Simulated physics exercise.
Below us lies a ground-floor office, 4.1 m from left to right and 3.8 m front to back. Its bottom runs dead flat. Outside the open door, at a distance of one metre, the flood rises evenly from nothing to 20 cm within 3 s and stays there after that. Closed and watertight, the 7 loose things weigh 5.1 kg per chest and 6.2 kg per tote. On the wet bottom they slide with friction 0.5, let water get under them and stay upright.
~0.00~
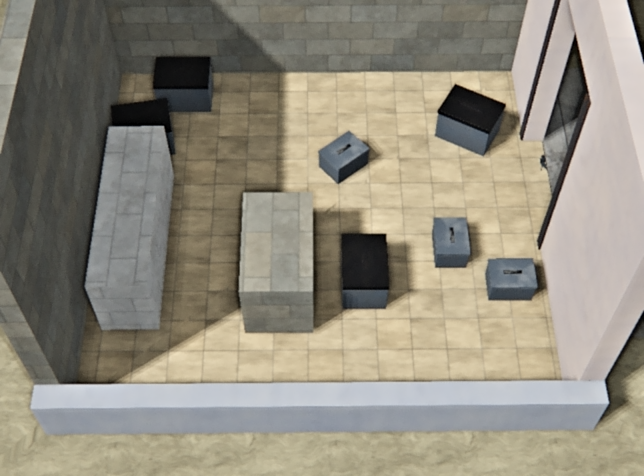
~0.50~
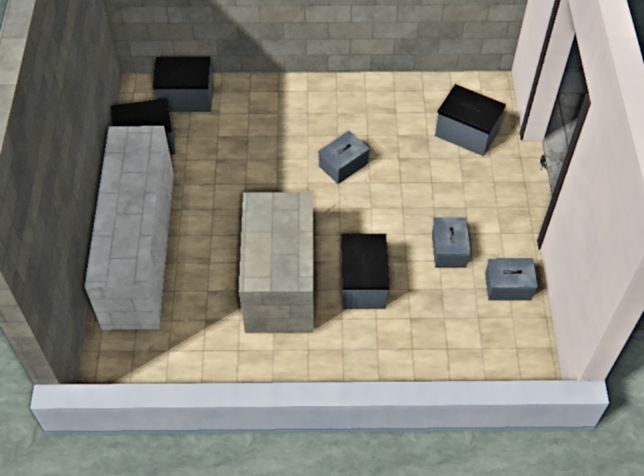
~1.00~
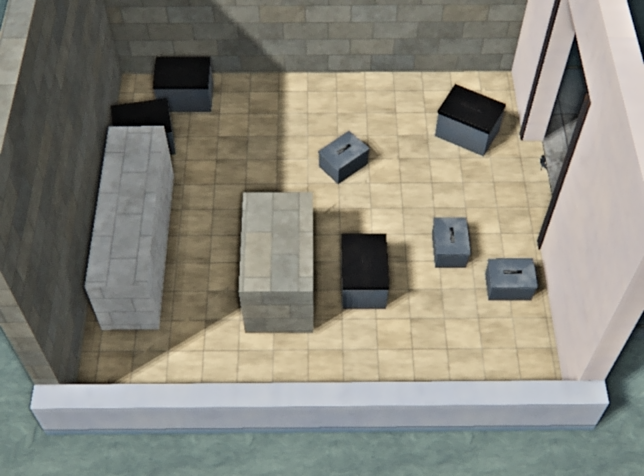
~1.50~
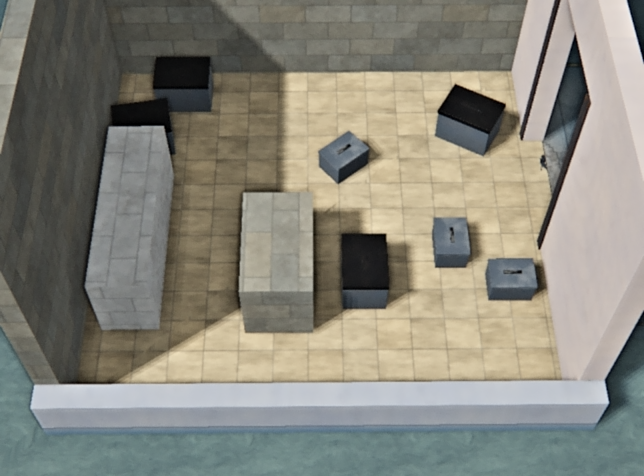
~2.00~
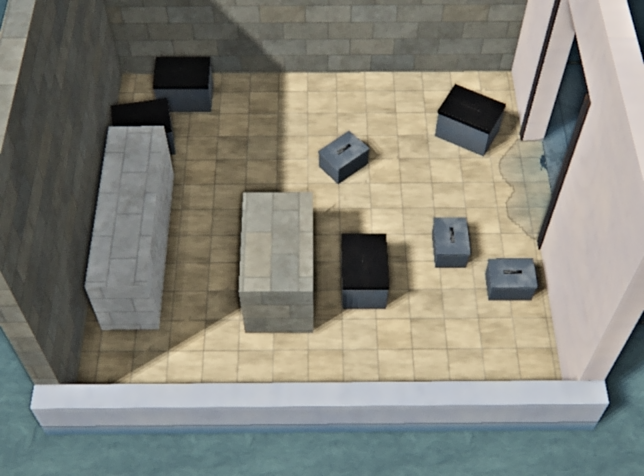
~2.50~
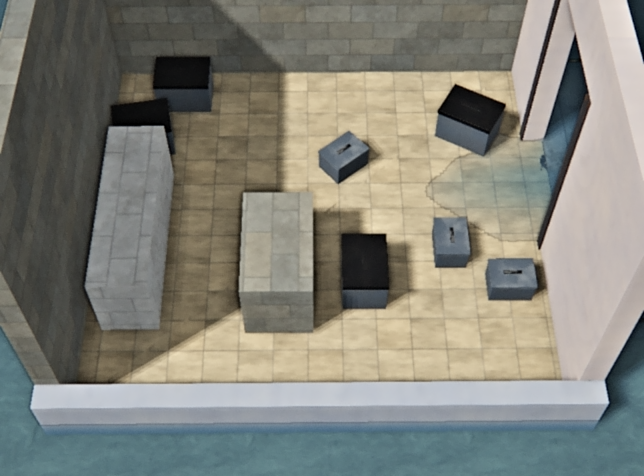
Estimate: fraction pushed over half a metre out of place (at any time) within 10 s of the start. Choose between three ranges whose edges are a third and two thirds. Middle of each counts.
The range is the middle one, a third to two thirds.
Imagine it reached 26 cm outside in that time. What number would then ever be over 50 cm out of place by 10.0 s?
That would give 5.
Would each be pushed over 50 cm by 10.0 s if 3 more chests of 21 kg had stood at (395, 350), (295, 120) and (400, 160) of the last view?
Note: Item 1 below threshold; item 2 below threshold; item 3 above threshold.
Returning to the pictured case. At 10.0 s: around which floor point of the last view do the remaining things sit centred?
It works out to somewhere near (278, 209) on the floor.
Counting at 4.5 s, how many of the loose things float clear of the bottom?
At that time the total is 0.
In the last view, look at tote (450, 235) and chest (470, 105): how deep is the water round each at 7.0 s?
About 5 and 6 cm.
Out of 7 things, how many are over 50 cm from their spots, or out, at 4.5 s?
Count then: 3.
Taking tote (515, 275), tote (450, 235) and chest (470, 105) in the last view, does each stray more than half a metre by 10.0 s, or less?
Taking them in that order, the first is within the limit, the second beyond the limit and the third beyond the limit.
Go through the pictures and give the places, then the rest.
The first picture shows a chest at (182, 71), on the bottom; a chest at (472, 107) rests on the ground; water covers 0.0 m2; 0 of 7 have shifted.
The second picture shows a chest at (182, 71) rests on the ground; a chest at (472, 107), on the bottom; water covers 0.0 m2; 0 of 7 have shifted.
The third picture shows a chest at (182, 71) rests on the ground; a chest at (472, 107), on the bottom; 0.0 m2 under water; 0 of 7 have shifted.
The fourth picture shows a chest at (182, 71) rests on the ground; a chest at (472, 107) rests on the ground; water covers 0.0 m2; 0 of 7 have shifted.
The fifth picture shows a chest at (182, 71) rests on the ground; a chest at (472, 107), on the bottom; 0.2 m2 under water; 0 of 7 have shifted.
The sixth picture shows a chest at (182, 71) rests on the ground; a chest at (472, 107), on the bottom; 0.8 m2 under water; 0 of 7 have shifted.
After 3.5 s 0 of 7 are over 50 cm from their spots; 0 afloat.
After 4.5 s 3 of 7 are over 50 cm from their spots; 0 afloat.
After 7.0 s 4 of 7 are over 50 cm from their spots; 6 afloat.
After 10.0 s 4 of 7 are over 50 cm from their spots, and 4 have been at some point; 5 afloat.
